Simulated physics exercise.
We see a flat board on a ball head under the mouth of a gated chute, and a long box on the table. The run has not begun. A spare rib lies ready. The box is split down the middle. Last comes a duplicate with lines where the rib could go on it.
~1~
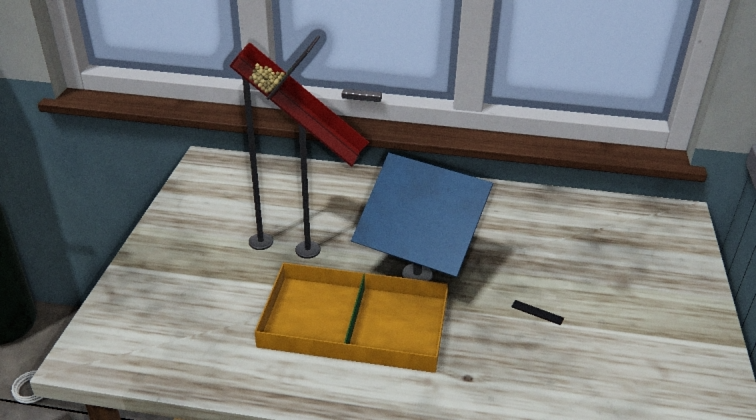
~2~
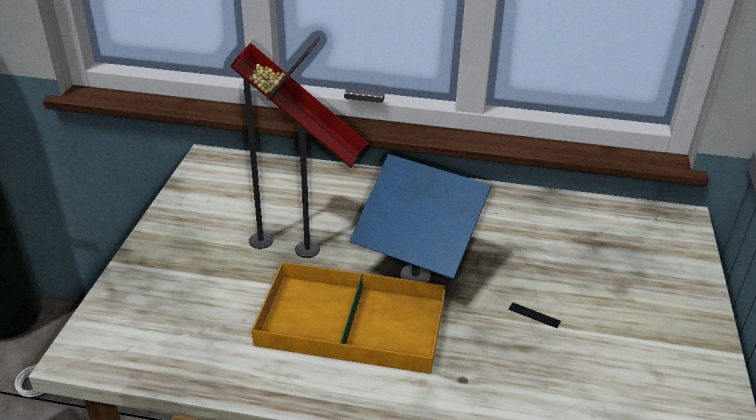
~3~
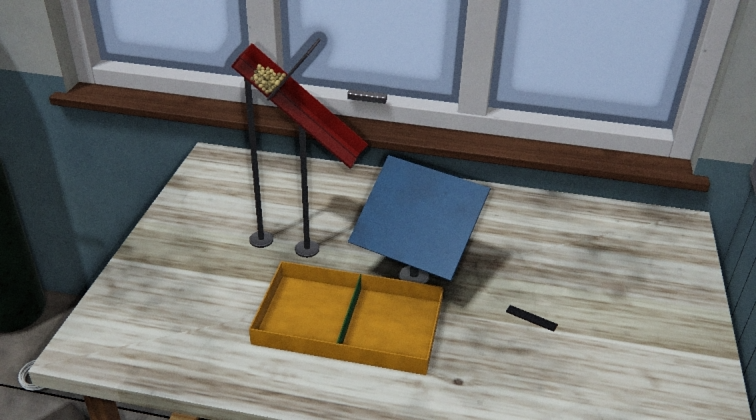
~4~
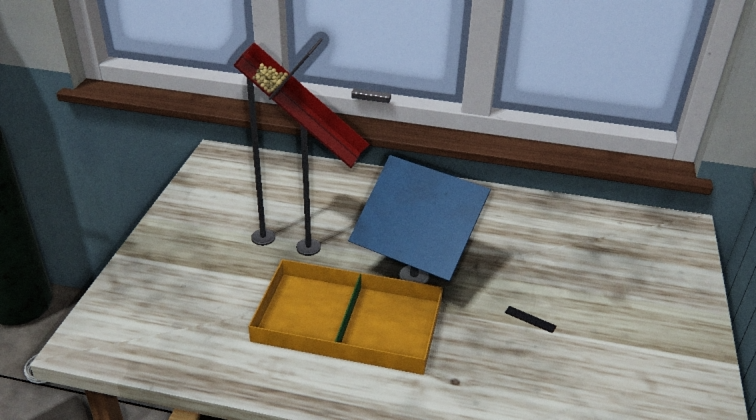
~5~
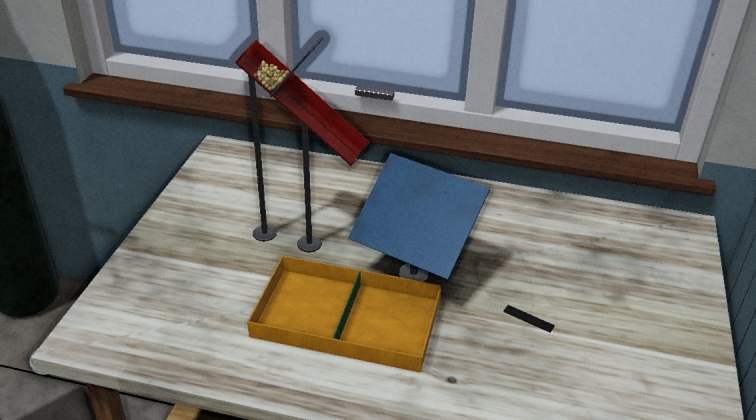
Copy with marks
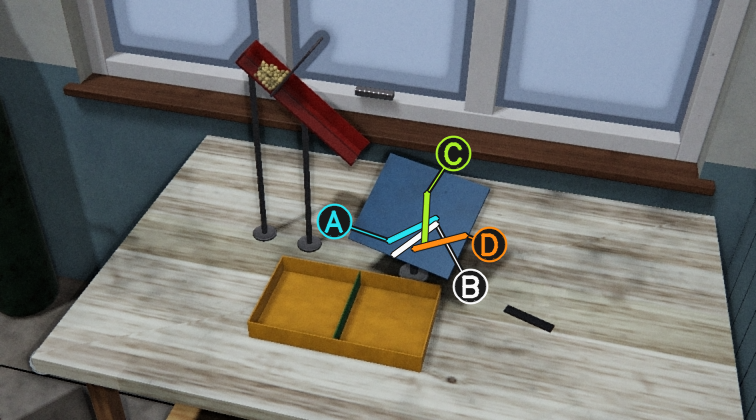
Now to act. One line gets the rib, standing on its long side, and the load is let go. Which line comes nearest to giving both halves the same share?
The answer is line A.
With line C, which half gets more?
More lands on the right.
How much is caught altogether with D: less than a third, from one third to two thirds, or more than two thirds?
More than two thirds.
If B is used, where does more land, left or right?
Right.
On the marked copy, line A from (435, 218) to (389, 240); line B from (436, 224) to (393, 254); line C from (427, 193) to (424, 242); line D from (465, 235) to (414, 248).
With A, of what is caught, close to half in the left half, close to half in the right.
With B, of what is caught, a small share in the left half, all but a few in the right.
With C, of what is caught, none at all in the left half, the whole lot in the right.
With D, of what is caught, a small share in the left half, all but a few in the right.
